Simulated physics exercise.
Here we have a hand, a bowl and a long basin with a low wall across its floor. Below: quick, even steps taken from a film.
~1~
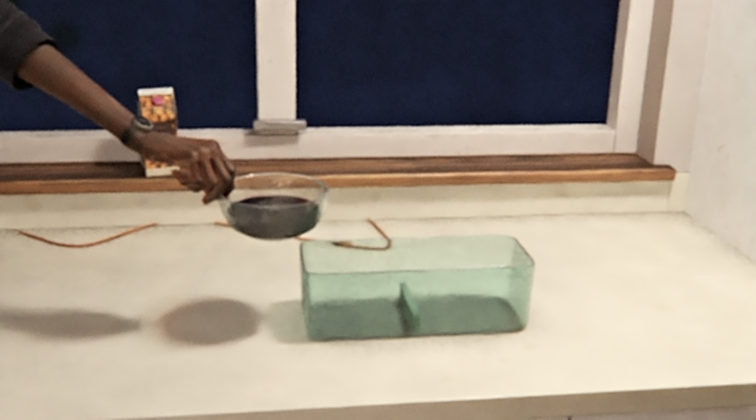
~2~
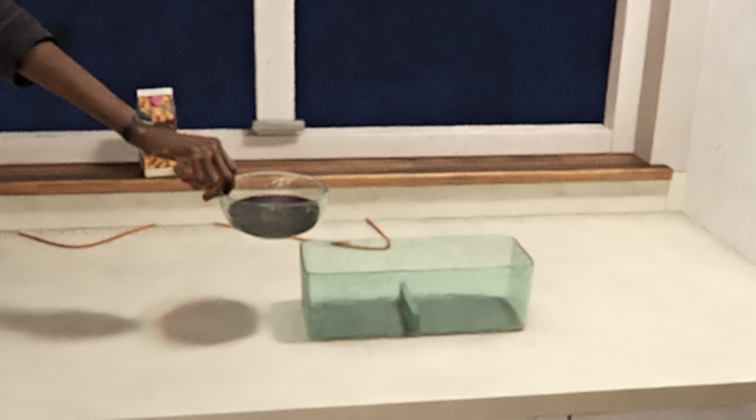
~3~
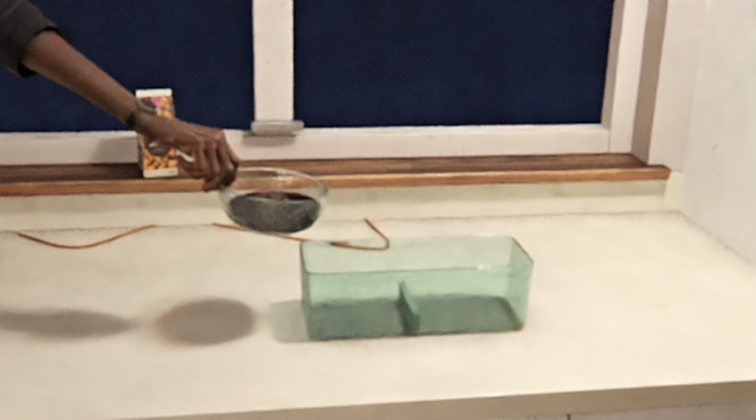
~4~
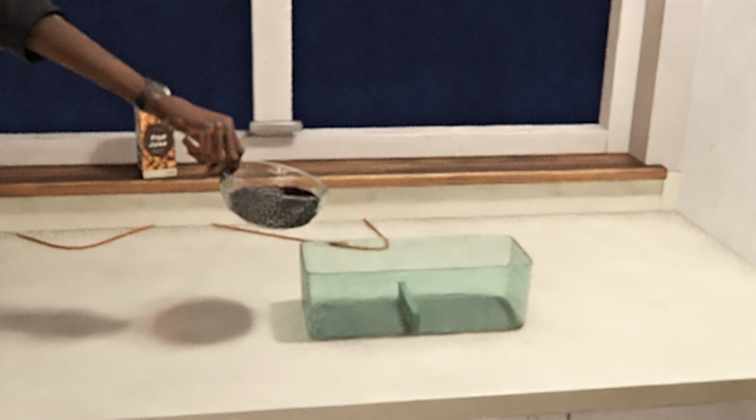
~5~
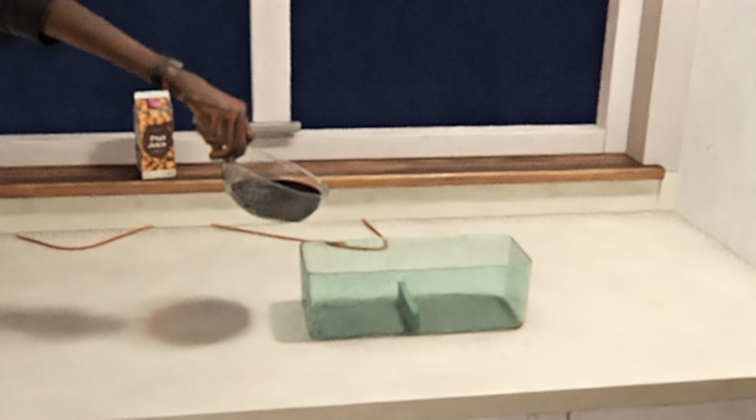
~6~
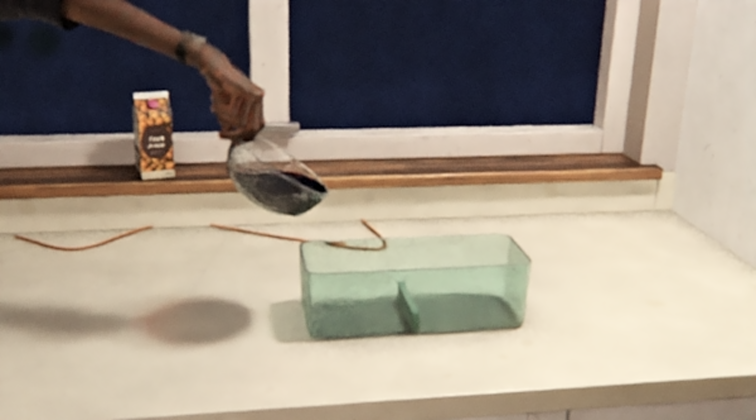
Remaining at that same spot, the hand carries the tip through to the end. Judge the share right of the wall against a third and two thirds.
Shy of a third.
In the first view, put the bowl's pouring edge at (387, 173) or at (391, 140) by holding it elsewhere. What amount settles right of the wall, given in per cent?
Start one gives some 85 %, start two some 80 %.
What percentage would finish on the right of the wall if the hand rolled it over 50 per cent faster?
About 25 %.
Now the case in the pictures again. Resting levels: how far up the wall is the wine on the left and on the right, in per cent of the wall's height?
Left of the wall 60 %, right of the wall 10 %.
A moment on, the bowl is tipped on its side and 28 per cent is still to pour, 11 is left of the wall and 0 right of it.
Next, the bowl is tipped on its side and 1 per cent is still to pour, 79 is left of the wall and 6 right of it.
Then the bowl is tipped on its side and 0 per cent is still to pour, 88 is left of the wall and 8 right of it.
Later the bowl is tipped on its side and 0 per cent is still to pour, 87 is left of the wall and 9 right of it.
Finally, 86 per cent lies left of the wall, 10 right of it and 4 outside.
